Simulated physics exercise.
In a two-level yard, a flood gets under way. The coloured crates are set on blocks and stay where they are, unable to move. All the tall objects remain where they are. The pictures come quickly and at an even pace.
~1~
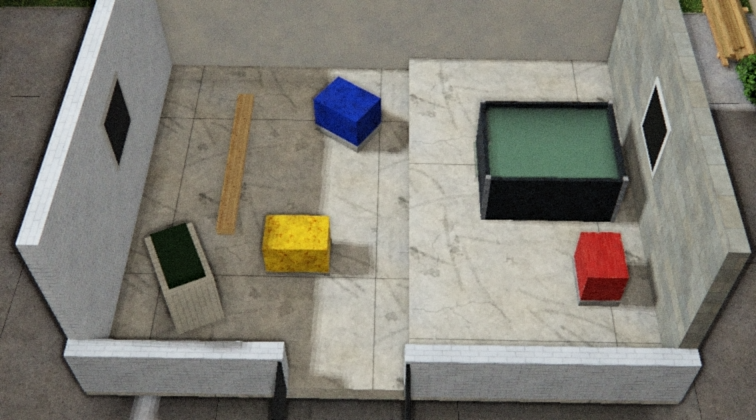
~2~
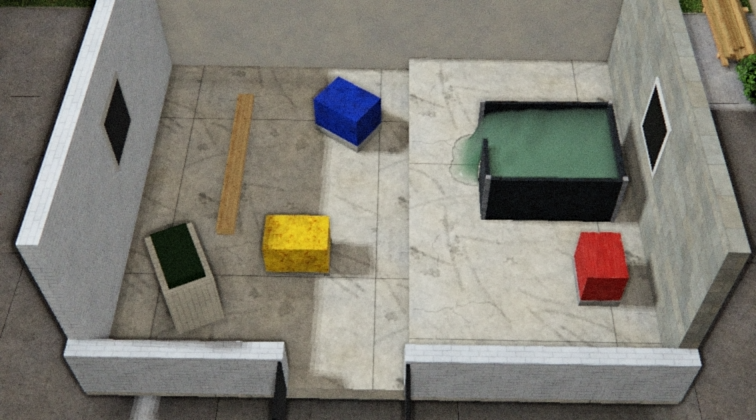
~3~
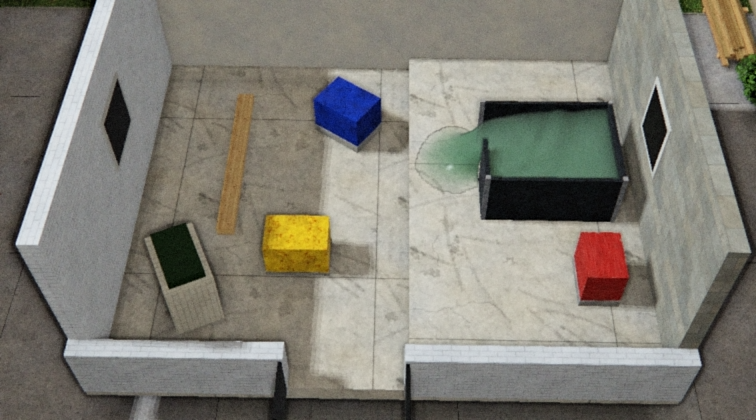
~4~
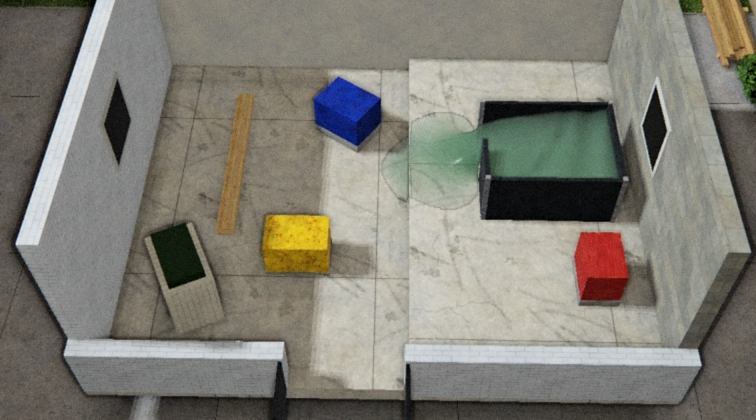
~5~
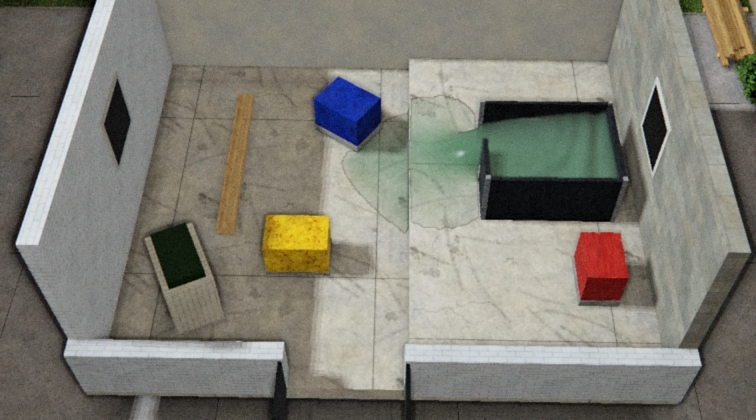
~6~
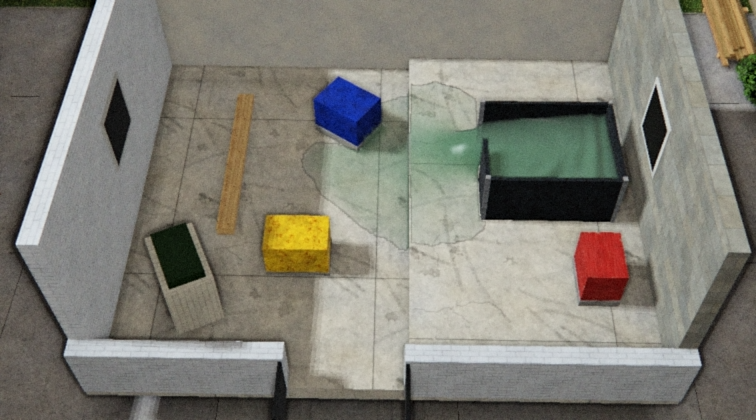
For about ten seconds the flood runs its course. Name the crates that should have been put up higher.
Result: The yellow crate is not missed by the water this time, the blue crate is not missed by the water this time, the red crate is missed by the water this time.
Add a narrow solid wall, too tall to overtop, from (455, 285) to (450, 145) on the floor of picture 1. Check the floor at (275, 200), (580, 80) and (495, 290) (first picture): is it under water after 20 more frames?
First unwetted, then inundated, then inundated.
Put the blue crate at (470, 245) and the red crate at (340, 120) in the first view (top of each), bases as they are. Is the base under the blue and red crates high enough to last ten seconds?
Blue: Comes through dry. Red: Gets drenched.
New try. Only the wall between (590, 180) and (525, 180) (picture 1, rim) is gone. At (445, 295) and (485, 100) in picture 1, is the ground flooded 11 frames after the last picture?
Going through them in turn, the first is drenched and the second is untouched by it.
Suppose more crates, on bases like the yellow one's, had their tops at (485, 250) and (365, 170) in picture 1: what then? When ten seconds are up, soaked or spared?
I'd expect the first one is left untouched and the next one gets submerged.
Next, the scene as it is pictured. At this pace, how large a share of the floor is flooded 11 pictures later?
Share estimate: About 40 per cent.
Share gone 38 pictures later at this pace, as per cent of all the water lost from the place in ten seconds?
It would be around 40 %.
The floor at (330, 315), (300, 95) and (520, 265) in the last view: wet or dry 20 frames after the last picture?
Status by point, in sequence: Waterlogged; waterlogged; unwetted.
A moment on, water covers 30 % of the floor; the yellow crate water round its plinth, the blue crate water round its plinth, the red crate not reached.
Next, water covers 40 % of the floor; the yellow crate water round its plinth, the blue crate water round its plinth, the red crate not reached.
Then, water covers 55 % of the floor; the yellow crate water round its plinth, the blue crate water round its plinth, the red crate not reached.
Later, water covers 60 % of the floor; the yellow crate water round its plinth, the blue crate water round its plinth, the red crate not reached.
In the end, water covers 60 % of the floor; the yellow crate was topped, the blue crate was topped, the red crate stayed above the water.
